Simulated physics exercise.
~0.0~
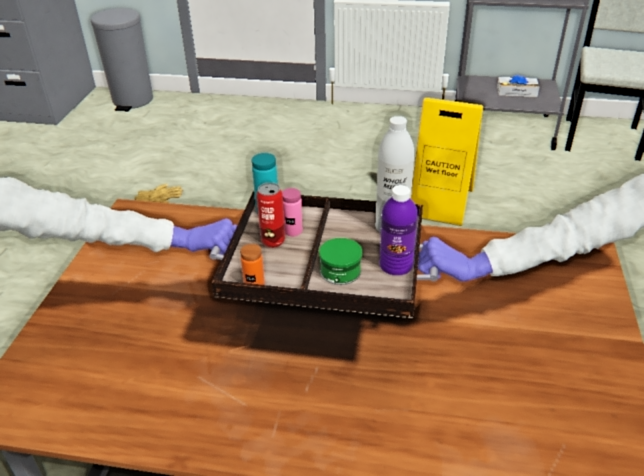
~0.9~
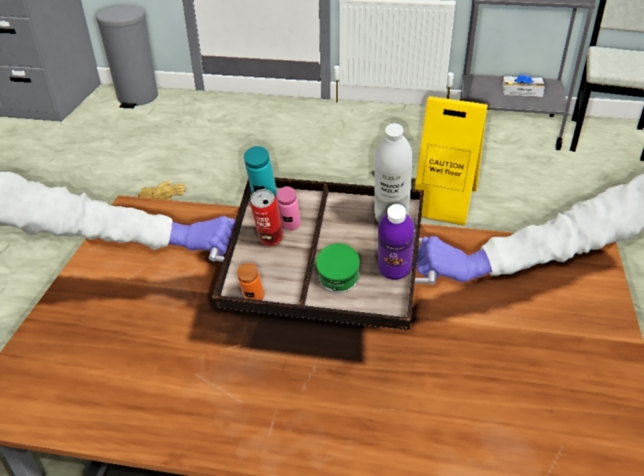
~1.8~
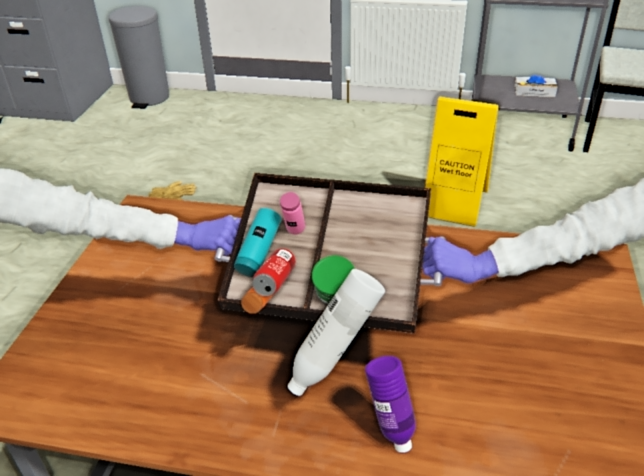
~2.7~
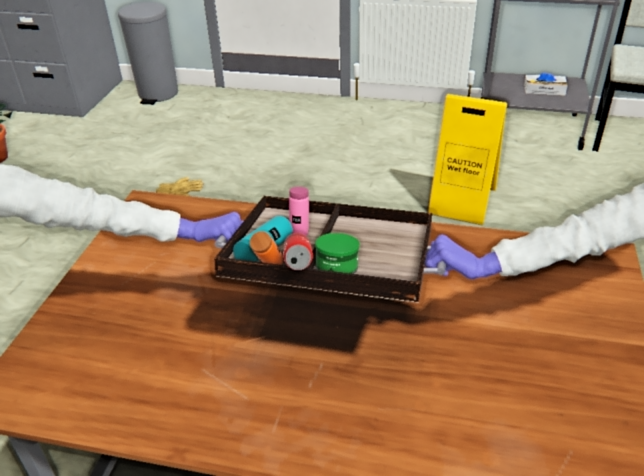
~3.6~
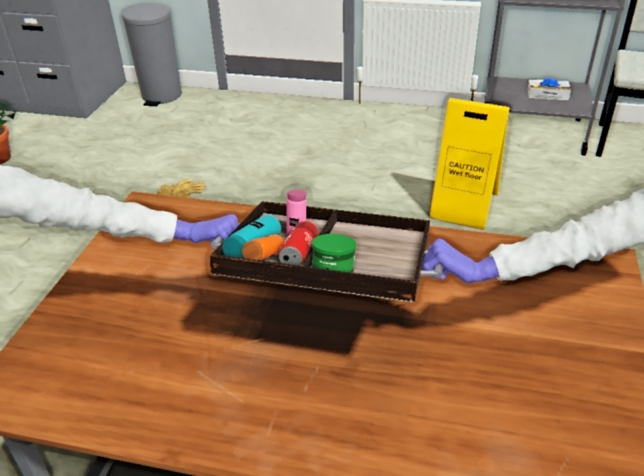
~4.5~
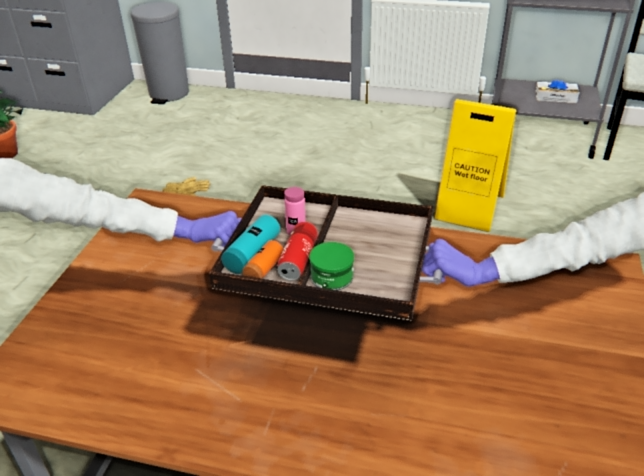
To begin with, two purple-gloved hands hold a divided tray of seven upright containers above a wooden table, with a yellow caution sign behind. The near edge dips and the containers begin to lean. The purple bottle drops off the near side upside down, the white bottle topples over the rim, and the turquoise jar, red can and orange shaker fall over. The tray then tips the other way, with the white bottle gone too. Finally it swings back, the three fallen containers lying in the left half while the pink shaker and green tub remain upright.
